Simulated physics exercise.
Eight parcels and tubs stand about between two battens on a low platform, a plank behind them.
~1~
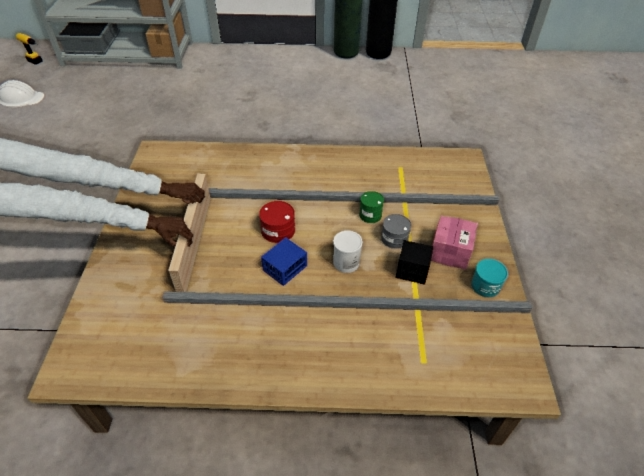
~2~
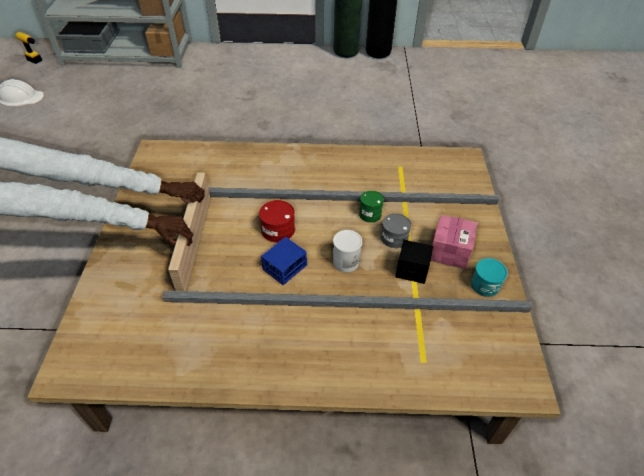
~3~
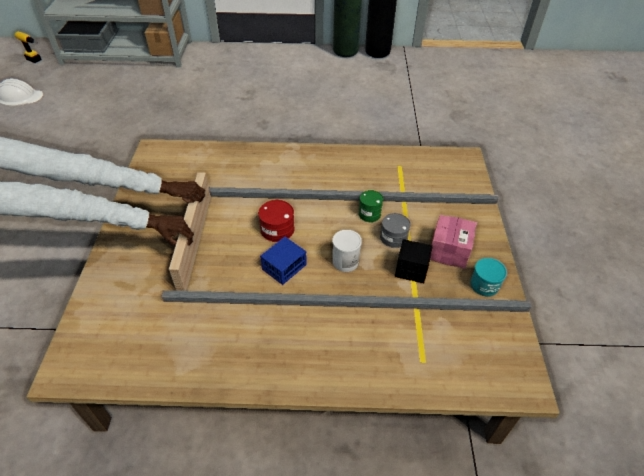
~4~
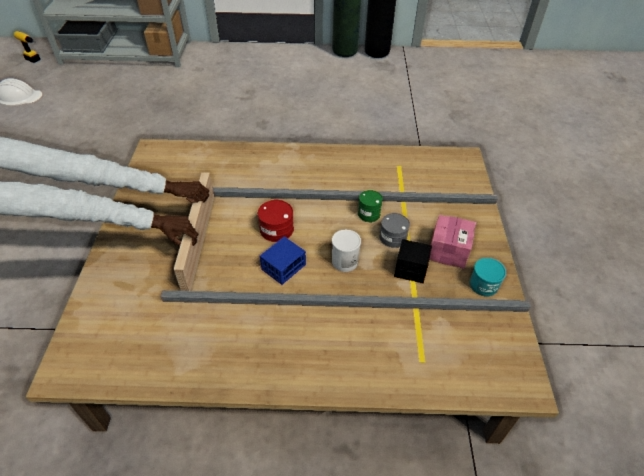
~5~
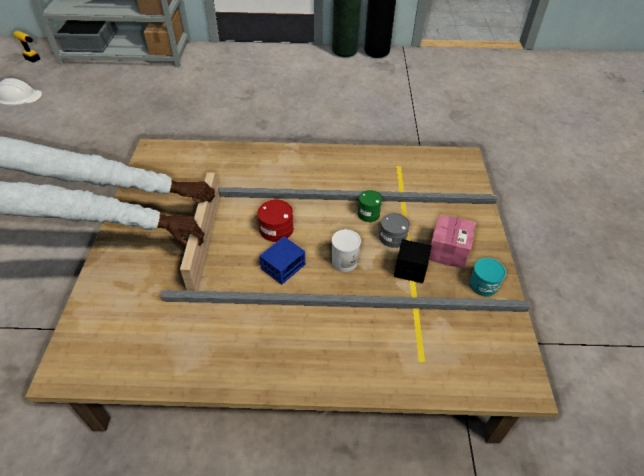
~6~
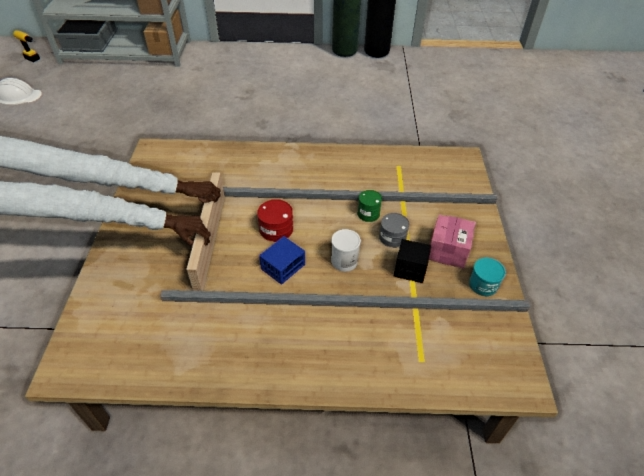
Wooden plank being pushed slowly a short way right by two hands between grey battens, coloured tubs and parcels standing still.
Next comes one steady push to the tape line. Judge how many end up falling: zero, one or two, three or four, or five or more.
My judgement: Zero.
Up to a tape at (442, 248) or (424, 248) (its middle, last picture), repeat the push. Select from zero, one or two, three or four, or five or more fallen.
Taking the two places as listed: One or two, then not one.
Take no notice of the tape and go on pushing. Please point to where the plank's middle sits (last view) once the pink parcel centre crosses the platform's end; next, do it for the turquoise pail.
The middle is at (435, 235) when it's the pink parcel, and at (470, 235) when it's the turquoise pail.
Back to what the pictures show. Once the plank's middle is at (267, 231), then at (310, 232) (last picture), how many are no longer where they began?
The counts are 2 and 3.
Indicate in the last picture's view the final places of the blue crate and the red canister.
The blue crate stops around (426, 256); the red canister around (425, 224).
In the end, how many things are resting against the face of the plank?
Count recorded: 3.
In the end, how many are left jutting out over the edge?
The total here is 0.
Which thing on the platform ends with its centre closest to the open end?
The turquoise pail, it is.
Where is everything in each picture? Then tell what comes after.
Turquoise pail (489, 278); pink parcel (453, 242); black crate (414, 262); plank (192, 231); tape (410, 249), in the first frame.
Pink parcel (453, 241); white pail (347, 252), in the second frame.
Black crate (414, 261); blue crate (284, 261), in the third frame.
Turquoise pail (487, 277); grey canister (395, 230), in the fourth frame.
Pink parcel (451, 241); red canister (276, 221), in the fifth frame.
Turquoise pail (487, 277); pink parcel (451, 241); black crate (412, 261); plank (208, 229); tape (408, 247), in the sixth frame.
Early on, none off yet; turquoise pail at rest near (487, 277); pink parcel at rest near (451, 241); black crate at rest near (412, 261).
A while later, none off yet; turquoise pail at rest near (487, 277); pink parcel at rest near (451, 241); black crate moving near (414, 261).
Finally, the number that fall off is zero.
